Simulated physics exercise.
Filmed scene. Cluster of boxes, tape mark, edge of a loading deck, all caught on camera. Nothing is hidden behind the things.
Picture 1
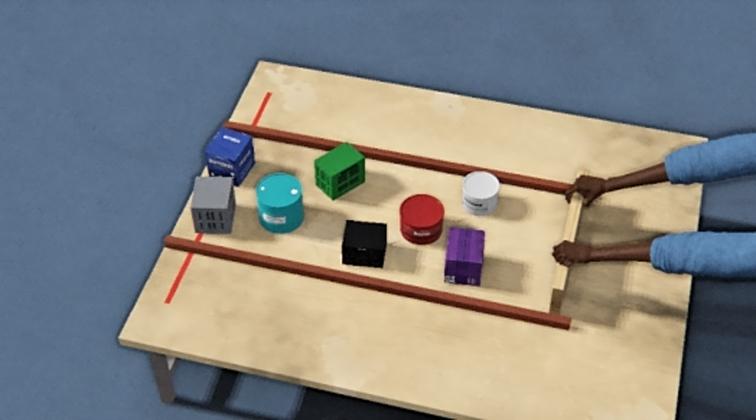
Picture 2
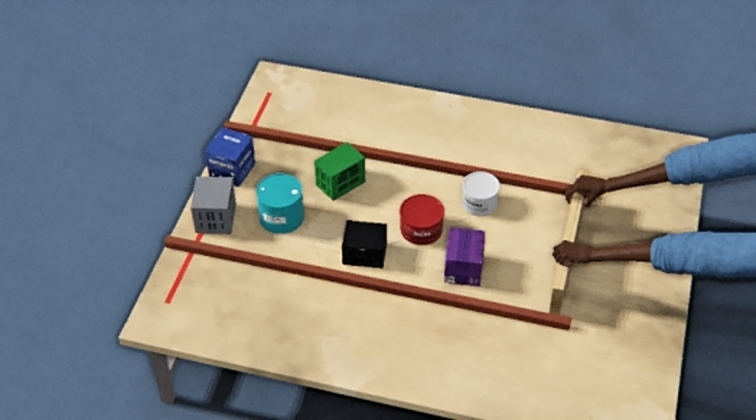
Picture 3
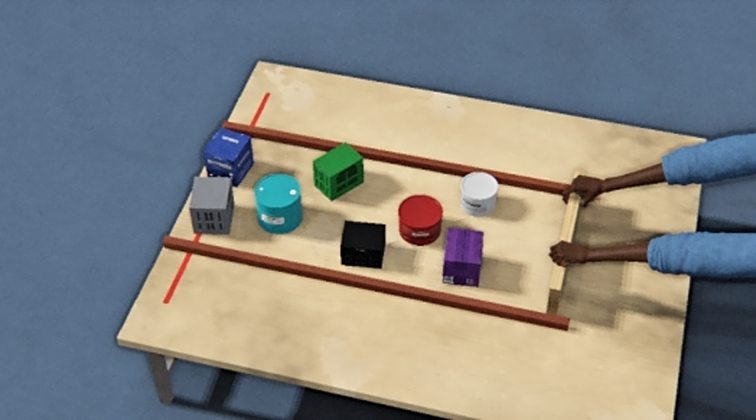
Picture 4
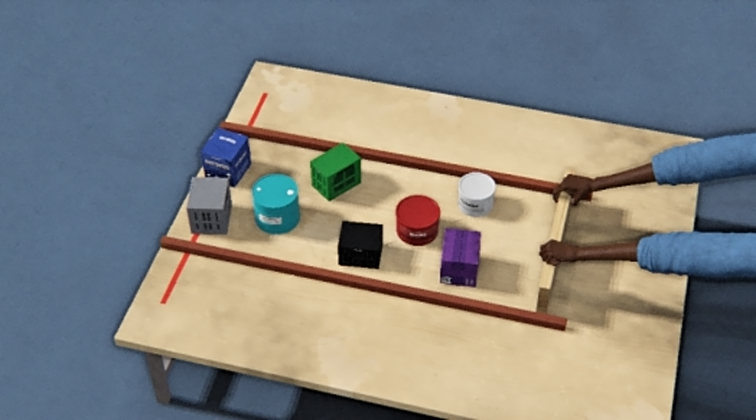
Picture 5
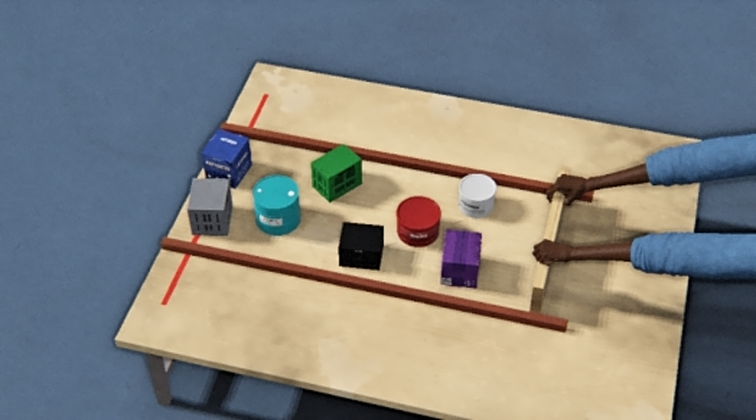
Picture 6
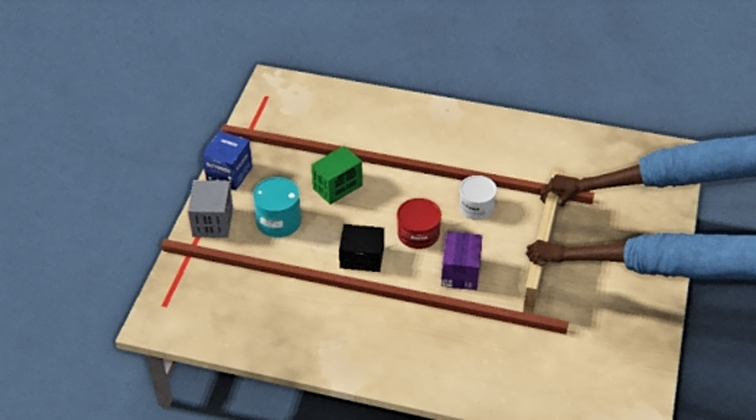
Two hands sliding a wooden plank slightly left between red rails on a table, while the boxes and canisters stay still.
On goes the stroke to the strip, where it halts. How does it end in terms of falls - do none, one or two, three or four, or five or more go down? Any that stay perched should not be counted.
In the end, five or more go down.
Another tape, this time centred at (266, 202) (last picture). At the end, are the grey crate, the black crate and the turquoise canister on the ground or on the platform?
Short version: The grey crate heads down, the black crate sits tight, the turquoise canister sits tight.
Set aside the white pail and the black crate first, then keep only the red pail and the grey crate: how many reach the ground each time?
The number fallen is 3, and in the other try 3.
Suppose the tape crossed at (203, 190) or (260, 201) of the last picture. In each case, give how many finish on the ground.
Per try: 8; 2.
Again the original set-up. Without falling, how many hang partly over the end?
That adds up to 3.
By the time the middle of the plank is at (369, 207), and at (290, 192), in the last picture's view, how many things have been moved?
By then 6, and 8.
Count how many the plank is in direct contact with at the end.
3 touch it.
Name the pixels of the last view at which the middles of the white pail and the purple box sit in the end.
Okay, so first (220, 146), and next (184, 211).
Soon after, none off yet; blue box at rest near (228, 161); grey crate at rest near (211, 209); turquoise canister at rest near (277, 207).
After that, none off yet; blue box at rest near (228, 161); grey crate at rest near (208, 209); turquoise canister displaced about its own width near (250, 194).
In the end, the number that fall off is five or more; gone, black crate, green crate, turquoise canister, grey crate and blue box.
